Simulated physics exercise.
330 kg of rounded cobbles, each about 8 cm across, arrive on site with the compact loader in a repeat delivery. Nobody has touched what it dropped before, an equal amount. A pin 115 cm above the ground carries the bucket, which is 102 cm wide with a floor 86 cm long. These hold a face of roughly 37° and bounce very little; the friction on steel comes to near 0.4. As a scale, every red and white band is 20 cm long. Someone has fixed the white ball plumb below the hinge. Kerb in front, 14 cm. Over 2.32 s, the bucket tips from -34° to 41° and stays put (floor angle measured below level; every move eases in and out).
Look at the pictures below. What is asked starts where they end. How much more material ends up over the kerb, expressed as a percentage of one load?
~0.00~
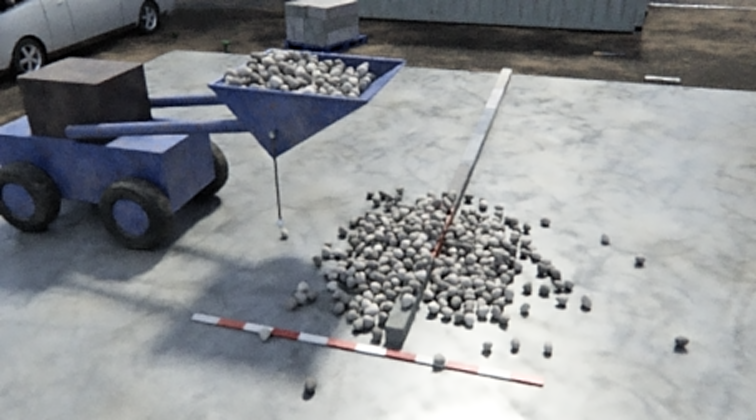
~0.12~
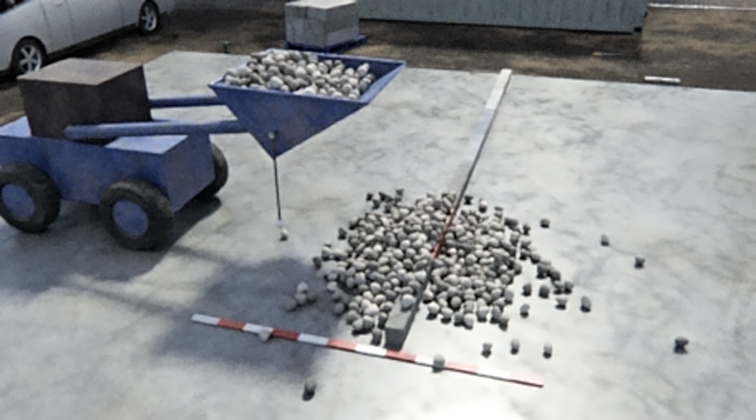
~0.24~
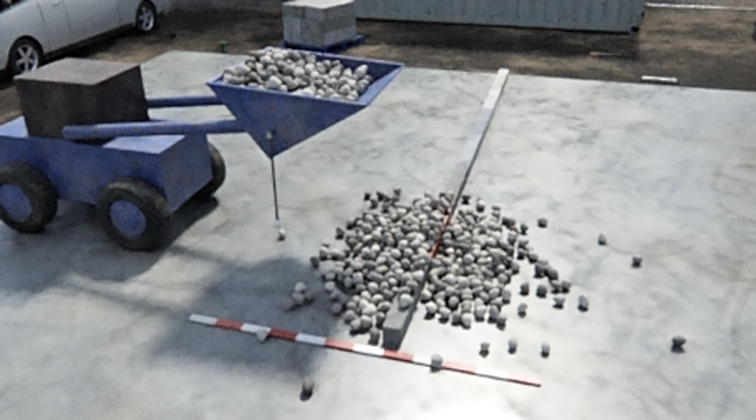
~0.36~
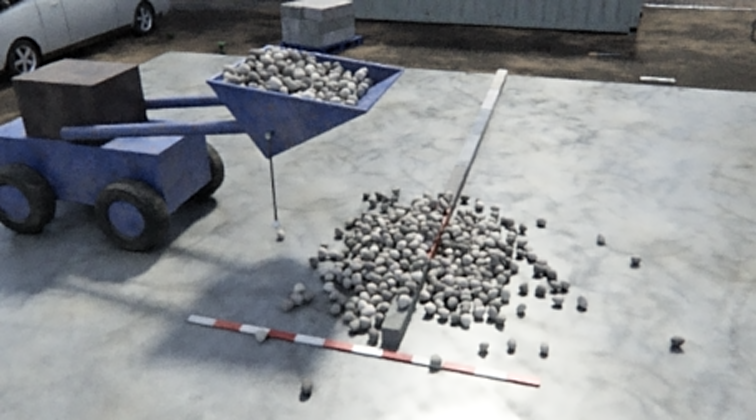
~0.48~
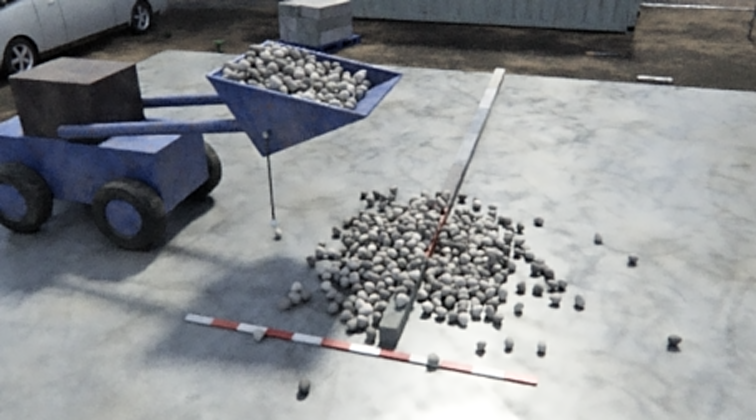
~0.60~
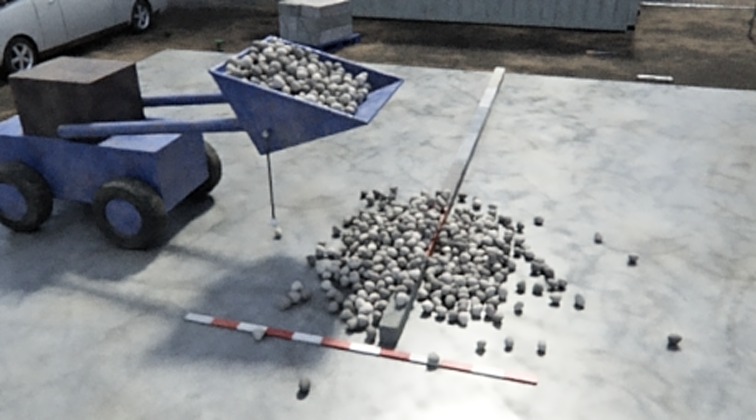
About 23 per cent of a load more.
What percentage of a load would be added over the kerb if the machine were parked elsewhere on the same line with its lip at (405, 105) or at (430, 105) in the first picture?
I'd expect near 70 per cent first and near 95 per cent next.
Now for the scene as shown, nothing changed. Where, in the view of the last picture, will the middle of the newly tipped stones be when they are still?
Near (392, 233).
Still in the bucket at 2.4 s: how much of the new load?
10 % still inside.
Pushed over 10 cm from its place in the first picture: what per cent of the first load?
Roughly 10 % of them.
After 1.7 s the floor is at 29°; in per cent of one load, 87 in the bucket, 78 on this side of the kerb, 35 over the kerb; the foremost stones are at (588, 281).
After 2.4 s the floor is at 41°; in per cent of one load, 10 in the bucket, 141 on this side of the kerb, 49 over the kerb; the foremost stones are at (588, 281).
After 2.8 s the floor is at 41°; in per cent of one load, 0 in the bucket, 144 on this side of the kerb, 56 over the kerb; the foremost stones are at (588, 281).
After 5.3 s the floor is at 41°; in per cent of one load, 0 in the bucket, 142 on this side of the kerb, 58 over the kerb; the foremost stones are at (588, 281). Net gain over the kerb, 23.
